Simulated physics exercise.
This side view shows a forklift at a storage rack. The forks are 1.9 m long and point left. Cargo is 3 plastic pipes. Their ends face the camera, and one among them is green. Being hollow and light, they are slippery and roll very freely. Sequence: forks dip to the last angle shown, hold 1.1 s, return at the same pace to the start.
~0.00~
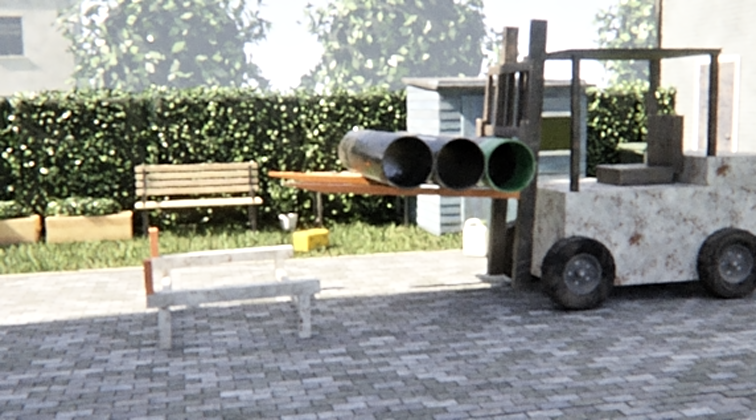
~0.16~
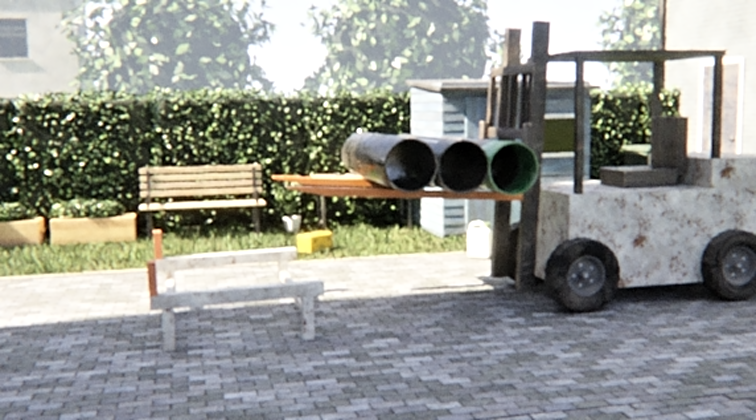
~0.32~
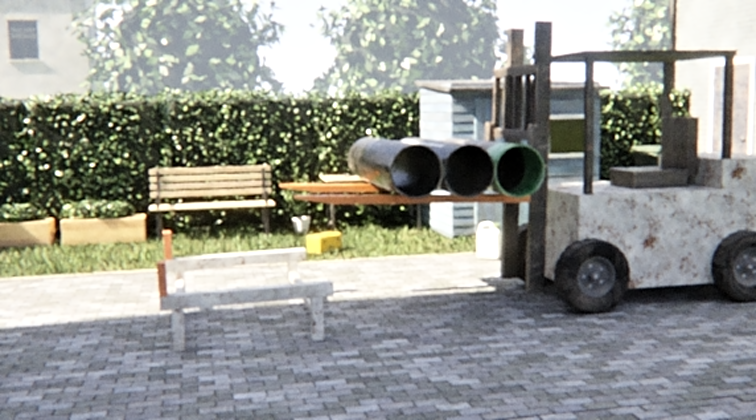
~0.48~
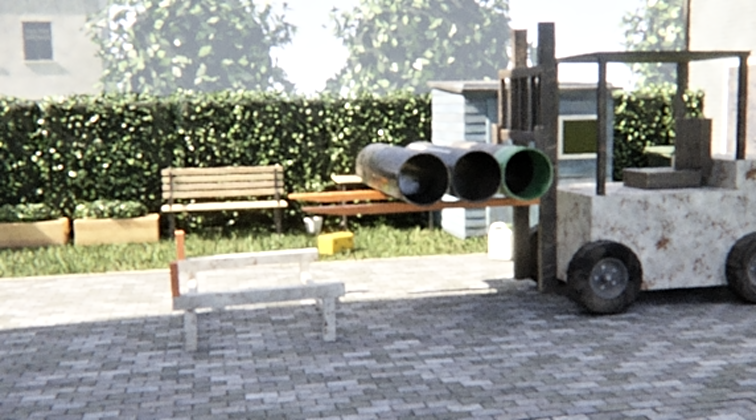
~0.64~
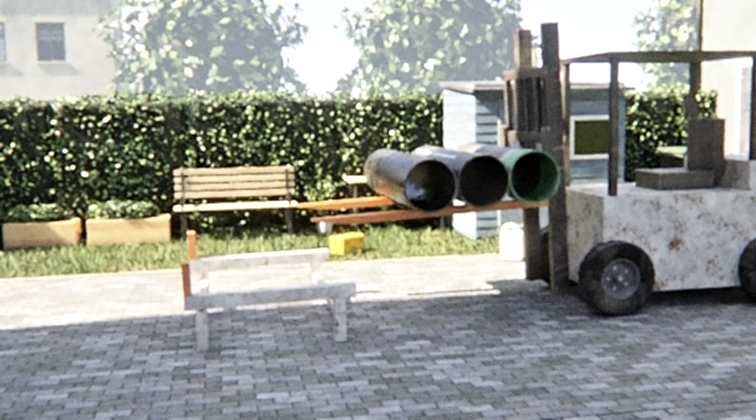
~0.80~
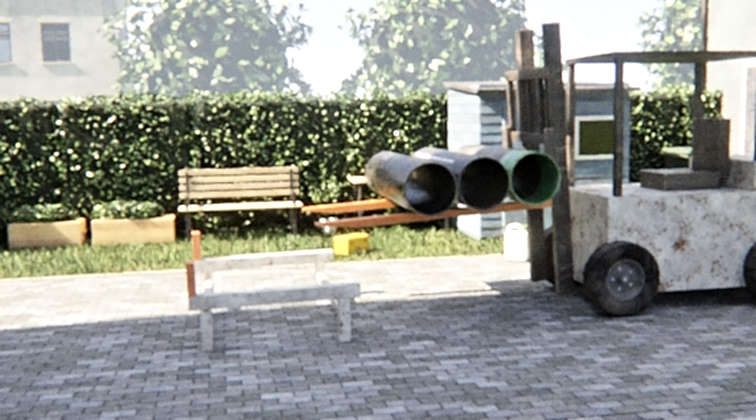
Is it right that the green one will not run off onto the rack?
Oh, there it sits, still on the forks.
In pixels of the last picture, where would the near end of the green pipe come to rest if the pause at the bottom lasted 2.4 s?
Around pixel (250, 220).
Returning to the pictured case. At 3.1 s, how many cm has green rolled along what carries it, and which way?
Shift of green: 95, leftward.
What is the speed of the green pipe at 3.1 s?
Around 0.2 m/s.
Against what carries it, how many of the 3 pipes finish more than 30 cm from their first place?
In total, 1.
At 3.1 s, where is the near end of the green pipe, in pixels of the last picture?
I'd put it somewhere around (431, 166) in that view.
By 3.1 s, green is on the forks, 70 cm from the tips, rolling left; 1 gone from the forks.
Finally (6.4 s), green is on the forks, 165 cm from the tips; 1 gone from the forks.
